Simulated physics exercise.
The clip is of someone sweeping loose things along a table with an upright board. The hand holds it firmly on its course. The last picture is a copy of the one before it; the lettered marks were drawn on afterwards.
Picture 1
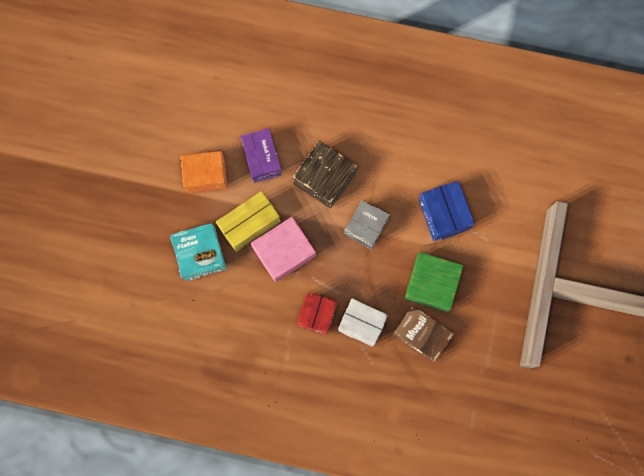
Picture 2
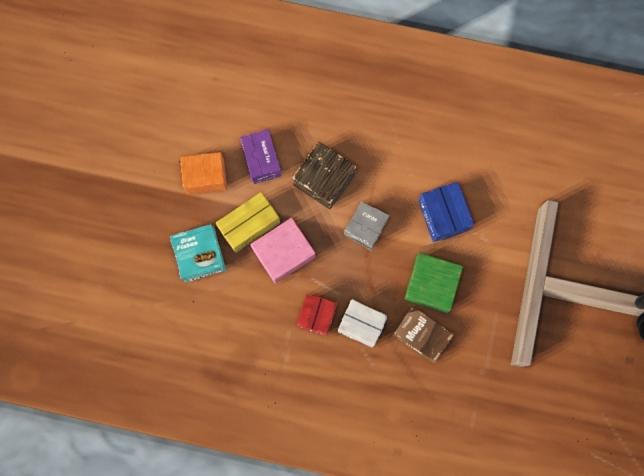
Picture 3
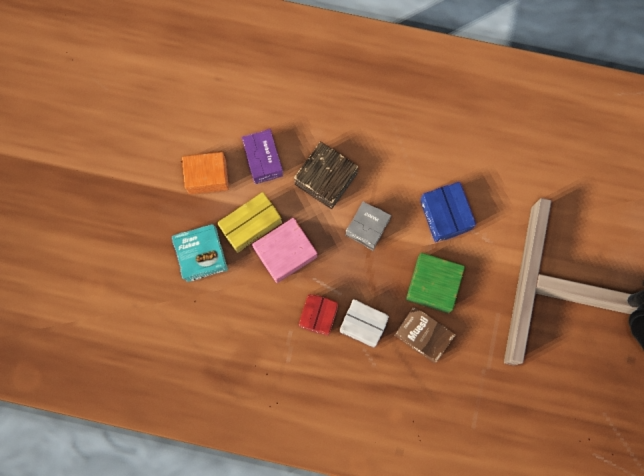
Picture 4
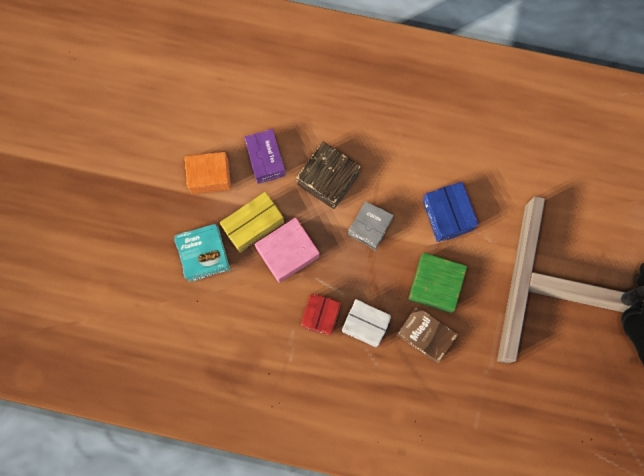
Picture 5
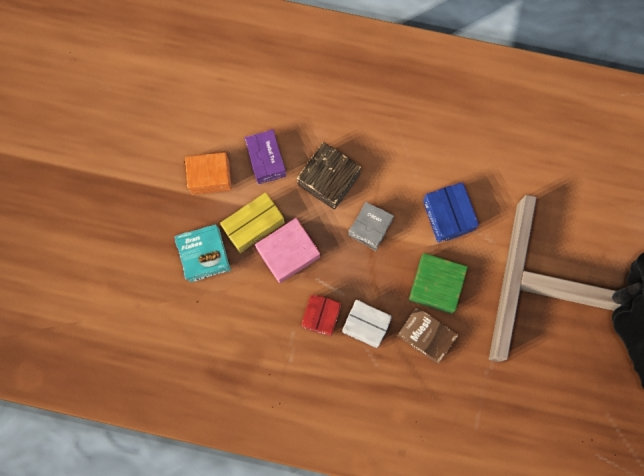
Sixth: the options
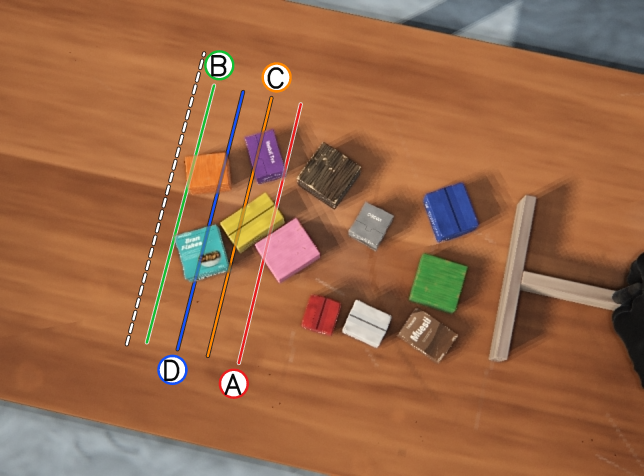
Wooden T-shaped board edging slightly left across a table toward scattered colourful blocks and boxes, a dark-gloved hand appearing behind it.
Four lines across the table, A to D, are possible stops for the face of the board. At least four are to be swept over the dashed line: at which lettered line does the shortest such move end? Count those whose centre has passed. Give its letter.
At C, and not before.
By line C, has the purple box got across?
Yes.
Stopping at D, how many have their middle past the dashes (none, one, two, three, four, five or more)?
In all, five or more.
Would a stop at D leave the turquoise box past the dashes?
Yes.
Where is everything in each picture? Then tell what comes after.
In the first frame, green block (433, 282); pink block (284, 250); blue box (446, 212).
In the second frame, board (540, 281); white box (363, 324).
In the third frame, board (532, 279); orange block (206, 173).
In the fourth frame, board (525, 277); turquoise box (203, 253).
In the fifth frame, board (517, 276); purple box (265, 157); red box (321, 316); grey packet (371, 226).
On the marked copy, A at (271, 230); B at (181, 210); C at (241, 223); D at (211, 217); the dashed line at (167, 194).
Taking C. A third of the way, board (417, 254); orange block (209, 174); turquoise box (203, 253); none across.
Two thirds of the way, board (317, 232); orange block (191, 170); turquoise box (183, 255); none across.
When it is over, board (242, 216); orange block (133, 153); turquoise box (111, 239); four across.
As for the rest, A gets only two across; B gets ten across, but is farther than needed; D gets eight across, but is farther than needed.
